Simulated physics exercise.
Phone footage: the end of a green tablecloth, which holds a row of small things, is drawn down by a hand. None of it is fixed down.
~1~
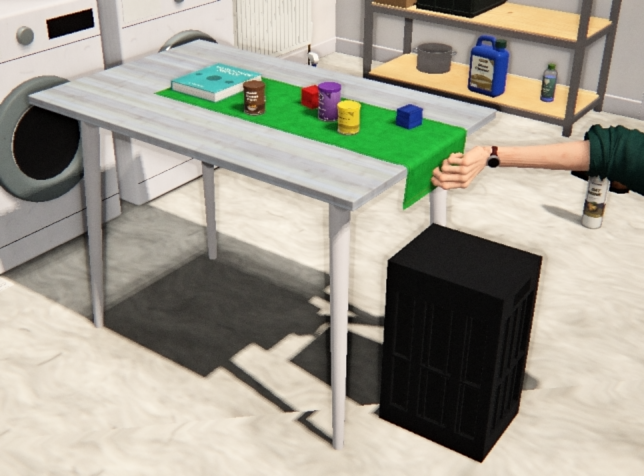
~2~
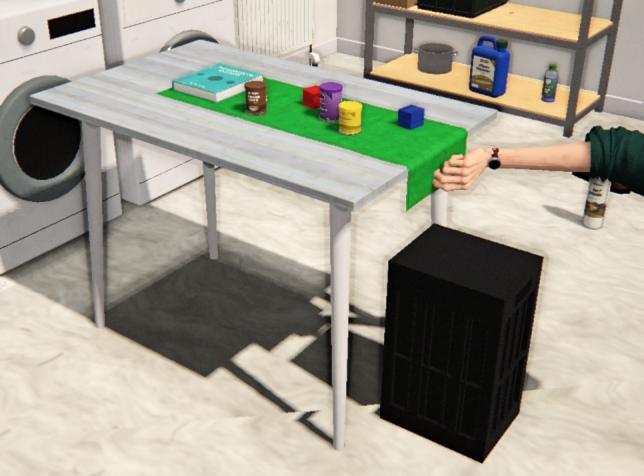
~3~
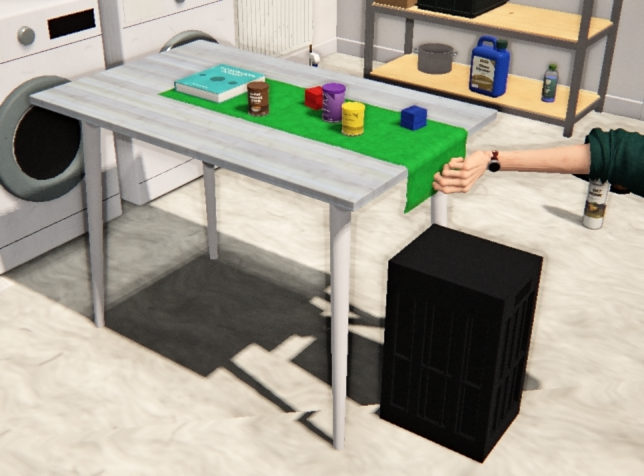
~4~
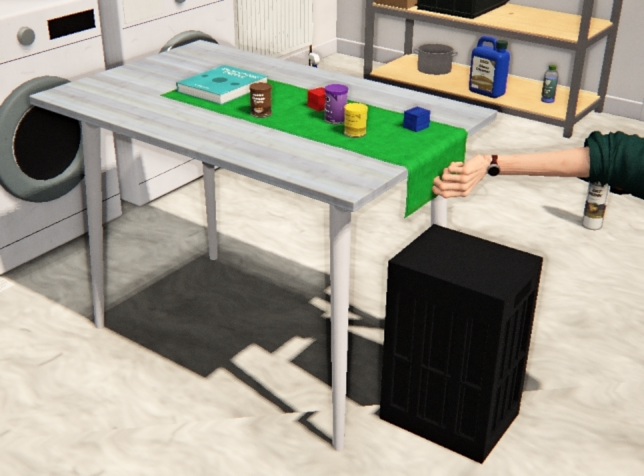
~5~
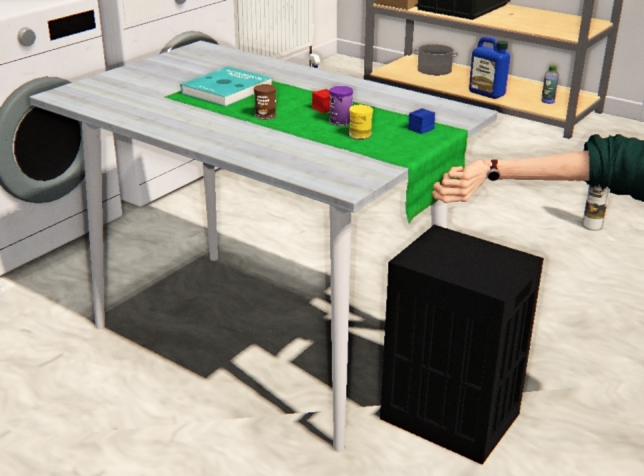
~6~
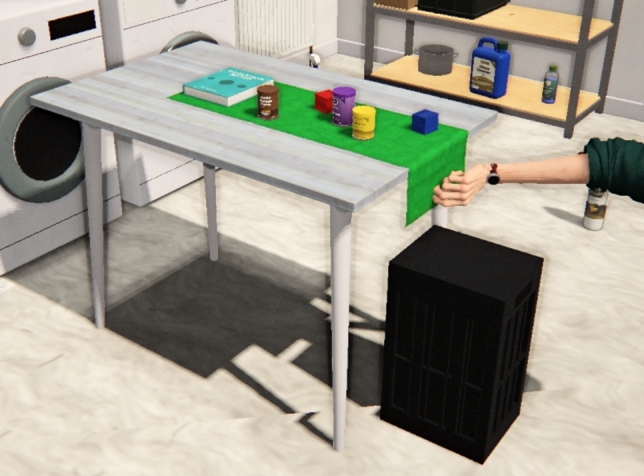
In this clip, a hand at the right grips the hanging end of a green cloth on a table and slowly draws it slightly downward, and the book, cans and small cubes on it shift a little to the right.
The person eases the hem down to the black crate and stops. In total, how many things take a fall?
My guess is it ends up with just one missing from the top.
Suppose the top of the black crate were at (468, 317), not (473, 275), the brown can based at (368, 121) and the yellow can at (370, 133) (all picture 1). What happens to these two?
The brown can ends up off the top and the yellow can ends up off the top.
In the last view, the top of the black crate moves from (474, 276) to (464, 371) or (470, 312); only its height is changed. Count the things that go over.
We'd get 4 in the first case and 2 in the second.
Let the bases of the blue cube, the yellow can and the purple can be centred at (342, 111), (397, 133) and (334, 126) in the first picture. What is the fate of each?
So the blue cube stays aboard, the yellow can leaves the top, and the purple can stays aboard.
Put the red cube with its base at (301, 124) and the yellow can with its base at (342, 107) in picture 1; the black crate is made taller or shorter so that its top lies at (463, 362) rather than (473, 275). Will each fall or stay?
The red cube is lost; the yellow can is lost.
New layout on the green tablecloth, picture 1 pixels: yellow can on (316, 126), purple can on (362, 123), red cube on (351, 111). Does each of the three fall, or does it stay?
Start with the yellow can, which is kept; next the purple can, which is kept; last the red cube, which is kept.
Soon after, hem near (434, 226); all still up.
After that, hem on the crate; blue cube gone.
In the end, hem on the crate; blue cube gone. The count of fallen things is one.
